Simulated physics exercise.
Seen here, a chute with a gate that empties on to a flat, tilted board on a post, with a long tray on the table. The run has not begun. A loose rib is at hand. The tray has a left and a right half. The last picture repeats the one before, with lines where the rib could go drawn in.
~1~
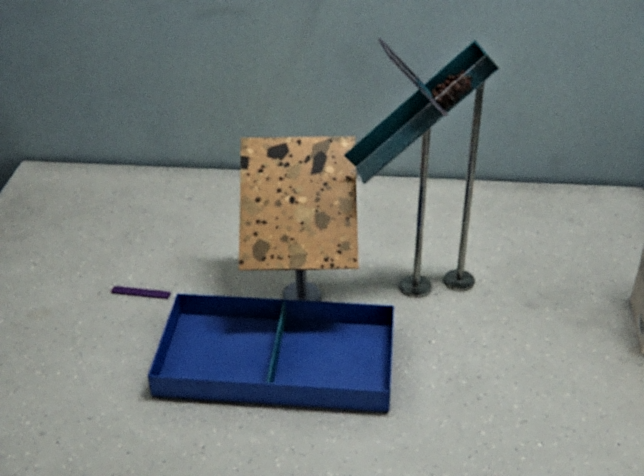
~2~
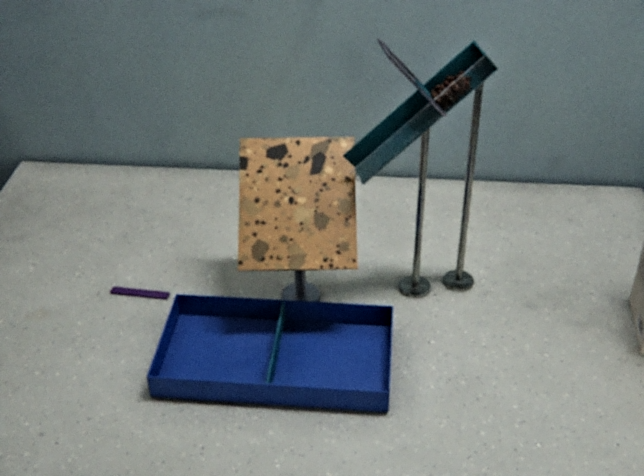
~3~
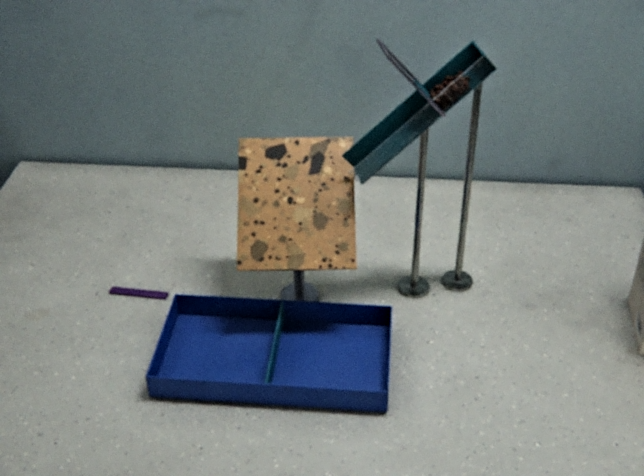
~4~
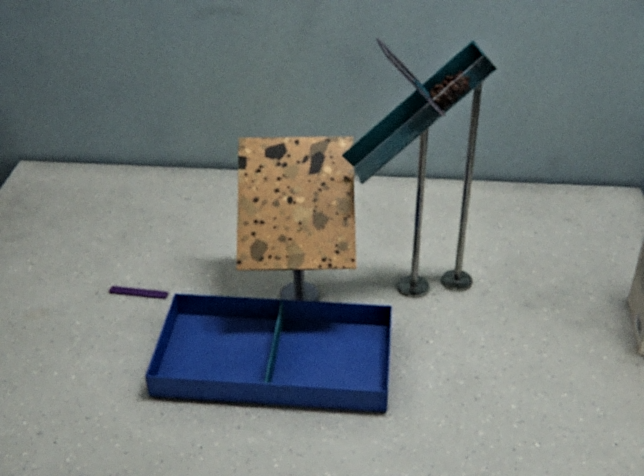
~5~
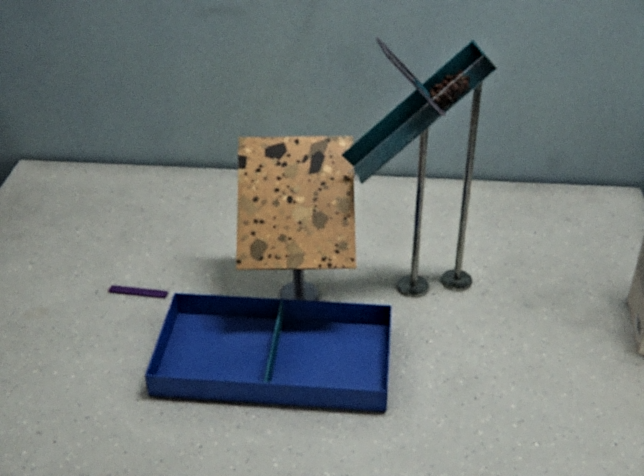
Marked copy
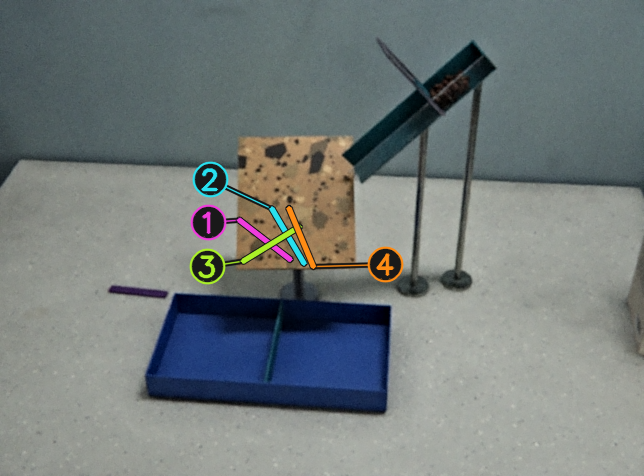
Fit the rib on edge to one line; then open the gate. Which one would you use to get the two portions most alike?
The best line is 3.
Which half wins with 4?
More lands on the right.
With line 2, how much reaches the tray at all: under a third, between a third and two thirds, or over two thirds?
It is over two thirds.
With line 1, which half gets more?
Right.
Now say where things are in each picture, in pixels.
Load behind the gate near (446, 90), allspice berries; lip of the chute near (360, 175), sloping fairly steeply, in the first frame.
Middle of the board near (297, 202), tilted fairly steeply; middle of its low edge near (298, 269); of its high edge near (297, 137), in the second frame.
Front corners of the tray near (146, 376) and (388, 392); front end of its middle wall near (266, 384); gate still shut near (422, 89), in the third frame.
Middle of the load near (444, 90); lip near (358, 176), in the fourth frame.
Middle of the load near (444, 90); lip near (358, 175), in the fifth frame.
On the marked copy, line 1 from (239, 220) to (290, 259); line 2 from (272, 208) to (304, 263); line 3 from (299, 226) to (243, 261); line 4 from (289, 208) to (313, 266).
With 1, of what is caught, only a few in the left half, all but a few in the right.
With 2, of what is caught, only a few in the left half, all but a few in the right.
With 3, of what is caught, close to half in the left half, close to half in the right.
With 4, of what is caught, only a few in the left half, all but a few in the right.
